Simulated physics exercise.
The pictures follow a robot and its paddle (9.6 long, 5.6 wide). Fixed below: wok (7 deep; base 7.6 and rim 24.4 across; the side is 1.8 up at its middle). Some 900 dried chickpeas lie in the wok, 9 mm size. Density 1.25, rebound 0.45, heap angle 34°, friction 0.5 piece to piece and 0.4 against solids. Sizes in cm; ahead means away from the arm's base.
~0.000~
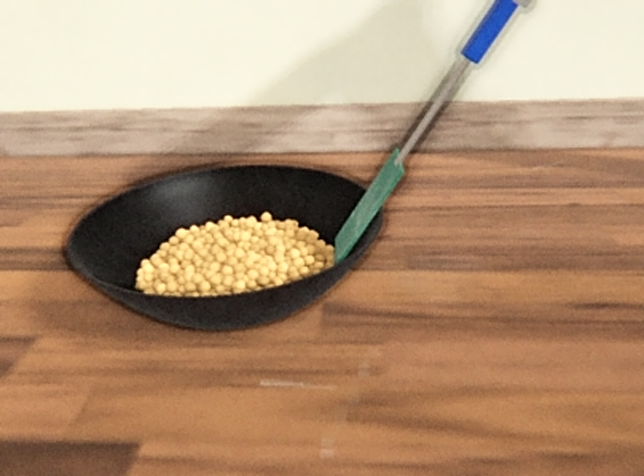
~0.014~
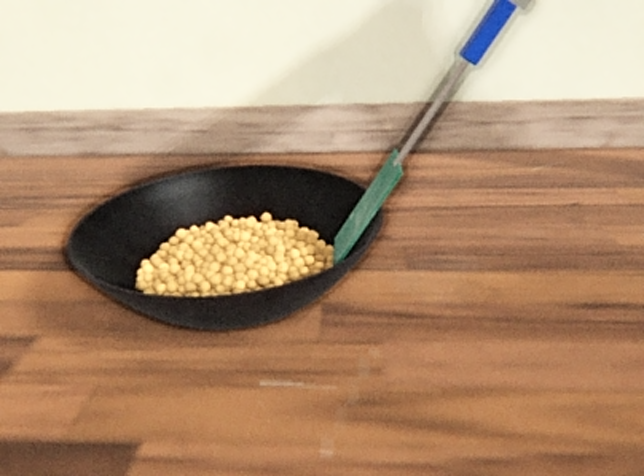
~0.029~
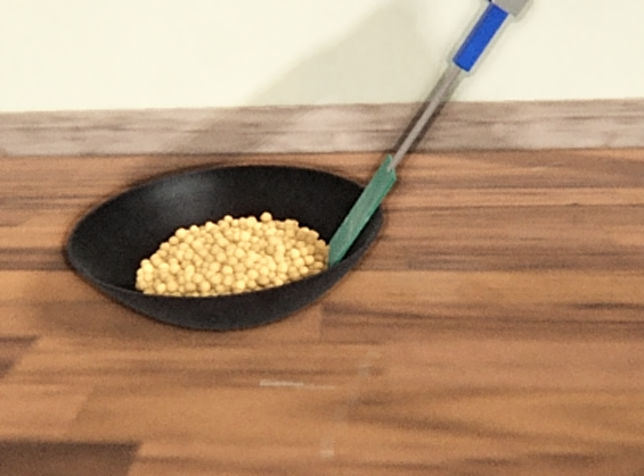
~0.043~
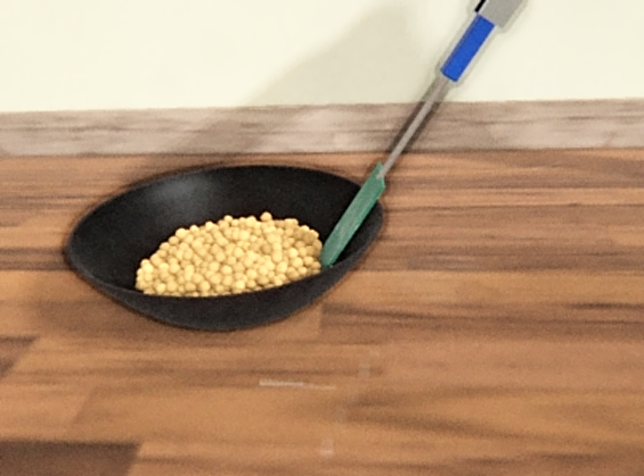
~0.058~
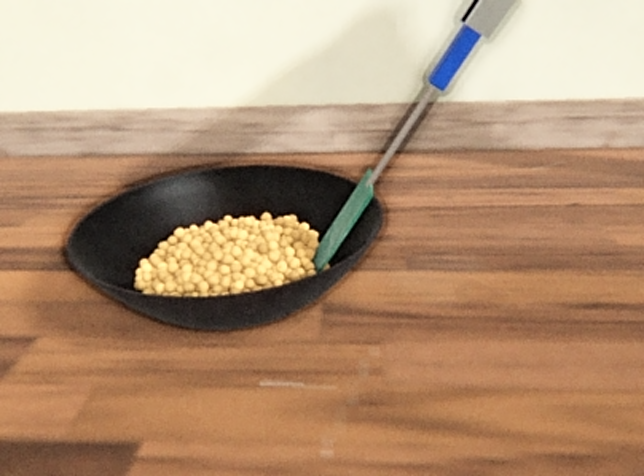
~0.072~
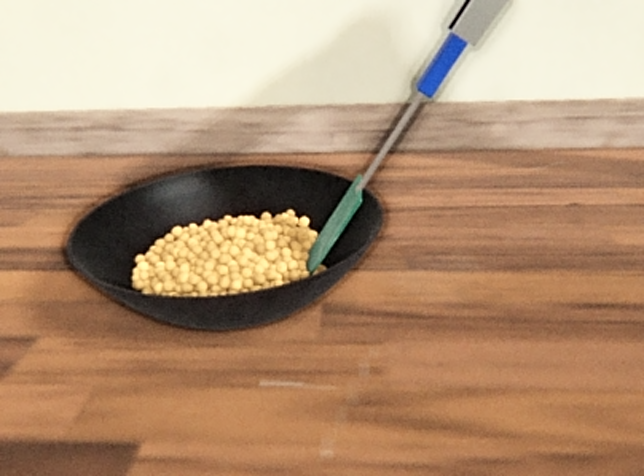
On a wooden surface, a green paddle on a robot arm sliding left inside a black wok, nudging heaped dried chickpeas slightly.
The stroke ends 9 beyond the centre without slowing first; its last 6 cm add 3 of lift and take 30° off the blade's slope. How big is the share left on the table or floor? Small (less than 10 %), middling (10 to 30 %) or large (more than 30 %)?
A middling share, 10 to 30 %, ends on the table or floor.
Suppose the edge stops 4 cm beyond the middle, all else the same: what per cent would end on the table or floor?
In that case some 0 per cent.
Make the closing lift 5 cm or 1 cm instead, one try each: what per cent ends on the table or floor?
Some 15 and 10 per cent.
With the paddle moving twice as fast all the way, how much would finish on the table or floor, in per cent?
Then about 30 per cent.
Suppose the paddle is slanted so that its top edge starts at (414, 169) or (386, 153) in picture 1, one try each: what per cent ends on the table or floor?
About 15 and 20 per cent.
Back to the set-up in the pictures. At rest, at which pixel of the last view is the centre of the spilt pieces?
Near (27, 290).
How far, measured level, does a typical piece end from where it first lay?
About 4 cm.
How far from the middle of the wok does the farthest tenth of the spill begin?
Roughly 30 cm.
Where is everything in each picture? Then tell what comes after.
The first picture shows paddle top edge at (400, 159), sloping 58°; upper third of the load around (241, 254), from x 140 to 330, top at y 220; 900 in the wok.
The second picture shows paddle top edge at (399, 161), sloping 58°; upper third of the load around (241, 254), from x 140 to 330, top at y 220.
The third picture shows paddle top edge at (392, 166), sloping 58°; upper third of the load around (241, 254), from x 140 to 330, top at y 220.
The fourth picture shows paddle top edge at (382, 174), sloping 58°; upper third of the load around (240, 253), from x 140 to 325, top at y 220.
The fifth picture shows paddle top edge at (371, 181), sloping 58°; upper third of the load around (239, 252), from x 140 to 325, top at y 220.
The sixth picture shows paddle top edge at (360, 187), sloping 58°; upper third of the load around (236, 251), from x 140 to 320, top at y 215; 900 in the wok.
By 0.16 s, sloping 58°, highest piece 5 above the table; 900 in the wok.
By 0.26 s, sloping 47°, highest piece 8 above the table; 900 in the wok.
By 0.50 s, sloping 28°, highest piece 13 above the table; 737 in the wok, 105 on the table or floor, 58 on the blade or in flight.
By 1.55 s, sloping 28°, highest piece 7 above the table; 737 in the wok, 163 on the table or floor.
Final count, 737 in the wok, 163 on the table or floor. That is 18 % on the table or floor.
